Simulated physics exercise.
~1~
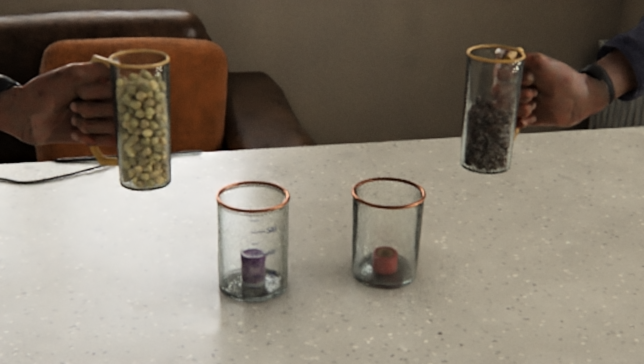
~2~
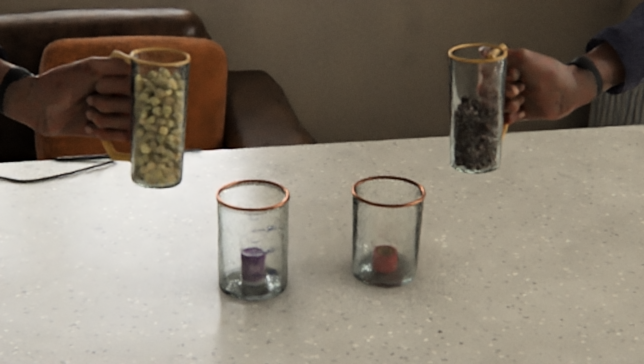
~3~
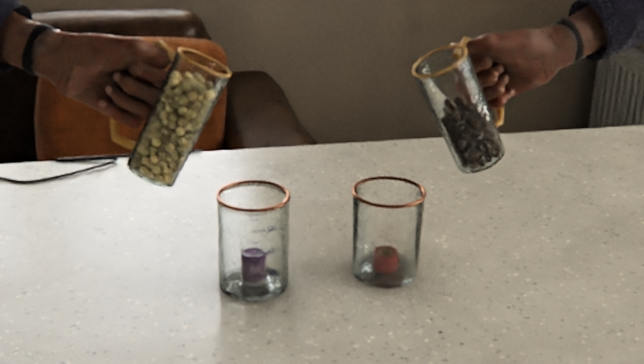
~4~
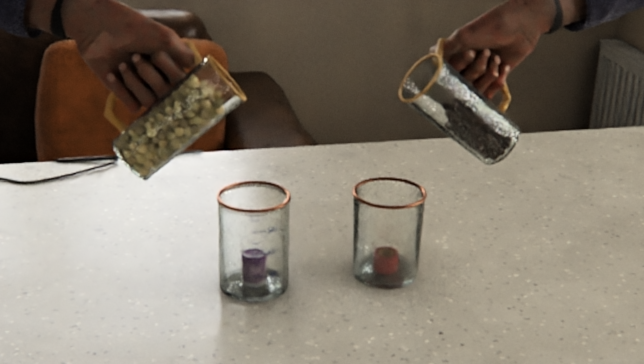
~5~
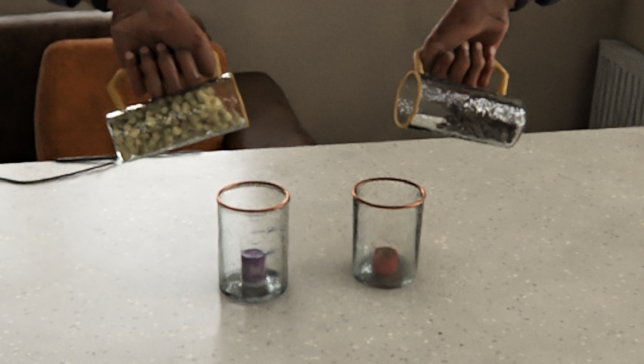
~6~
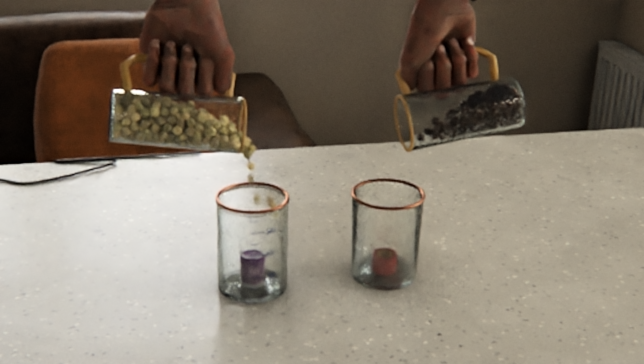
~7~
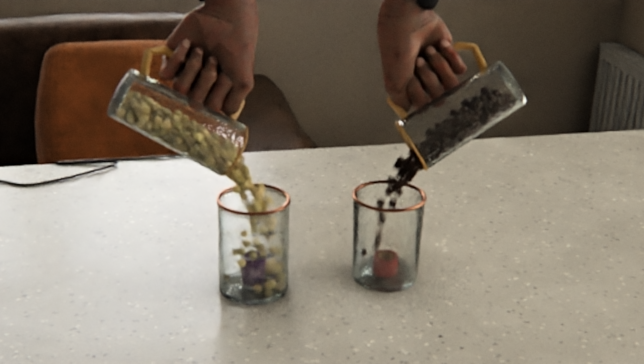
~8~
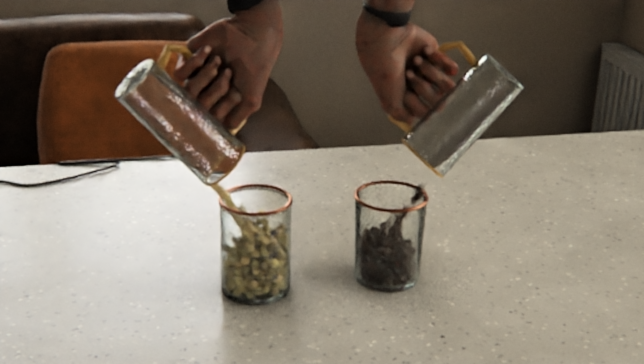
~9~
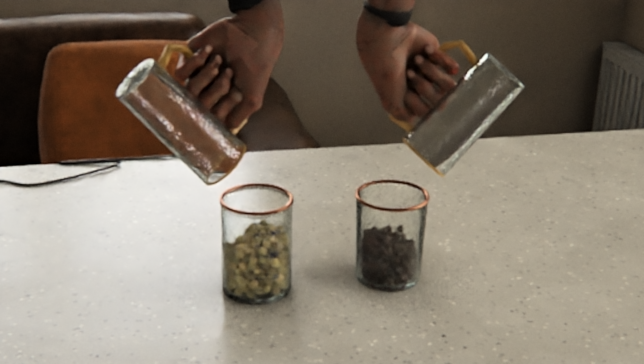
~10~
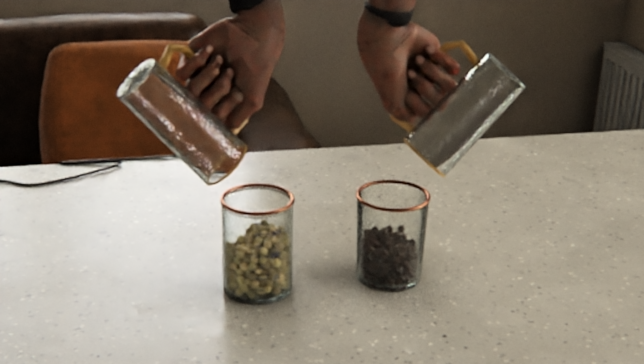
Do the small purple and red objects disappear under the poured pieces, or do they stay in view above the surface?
Both disappear under the poured pieces, the purple one in the left glass and the red one in the right glass.
